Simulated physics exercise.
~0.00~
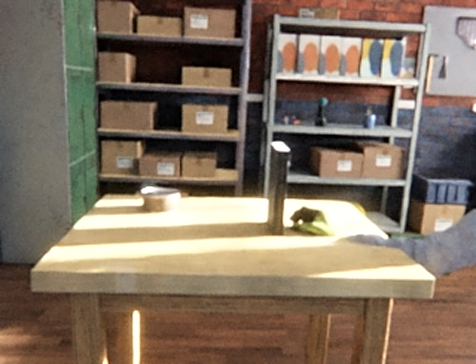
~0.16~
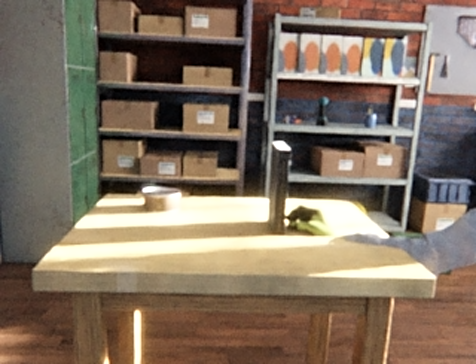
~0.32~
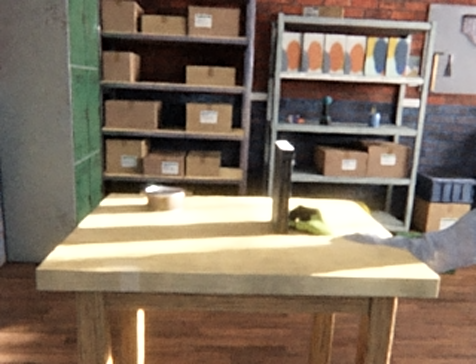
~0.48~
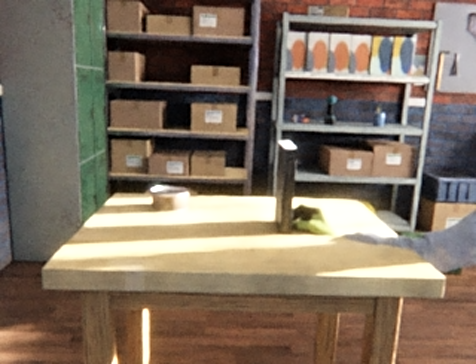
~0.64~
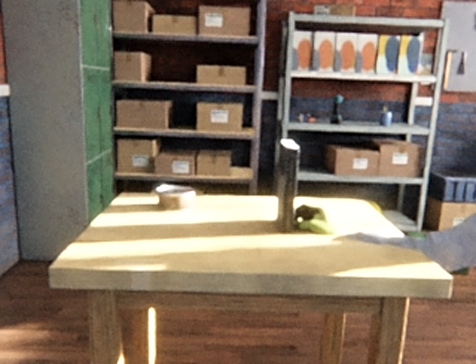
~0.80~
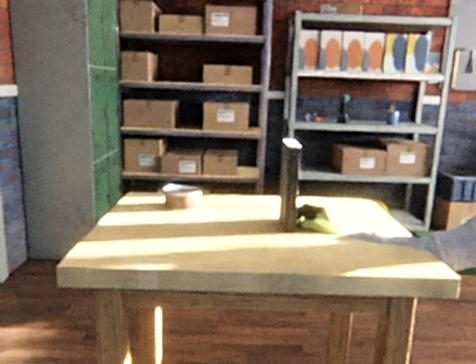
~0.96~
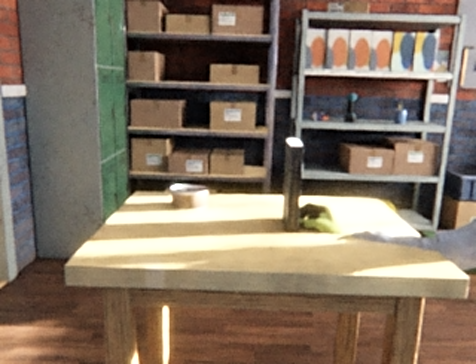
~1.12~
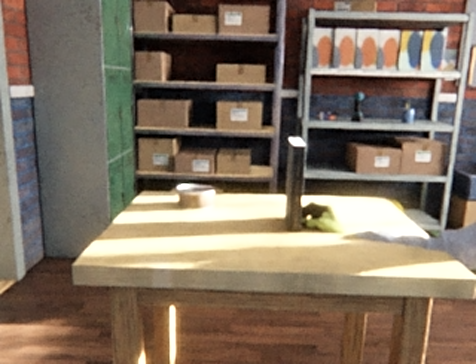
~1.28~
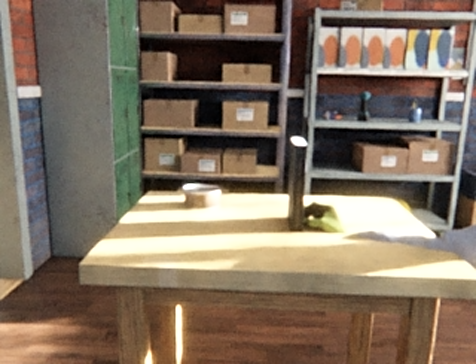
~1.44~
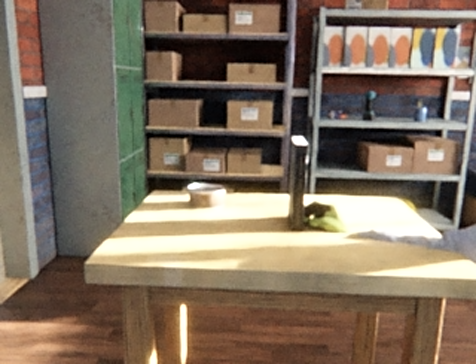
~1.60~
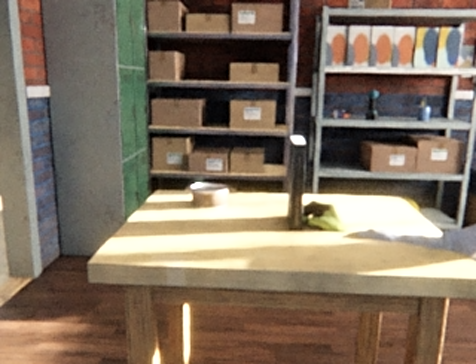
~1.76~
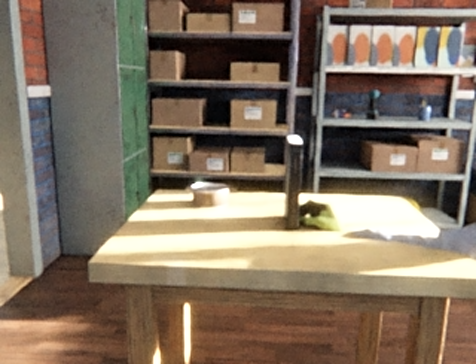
The video shows a hand in a yellow-green glove reaching in from the right toward an upright black book on a wooden table, slowly pushing it left as the view pans slightly left; the book ends still standing, nearer the brown tub, which stays in place.
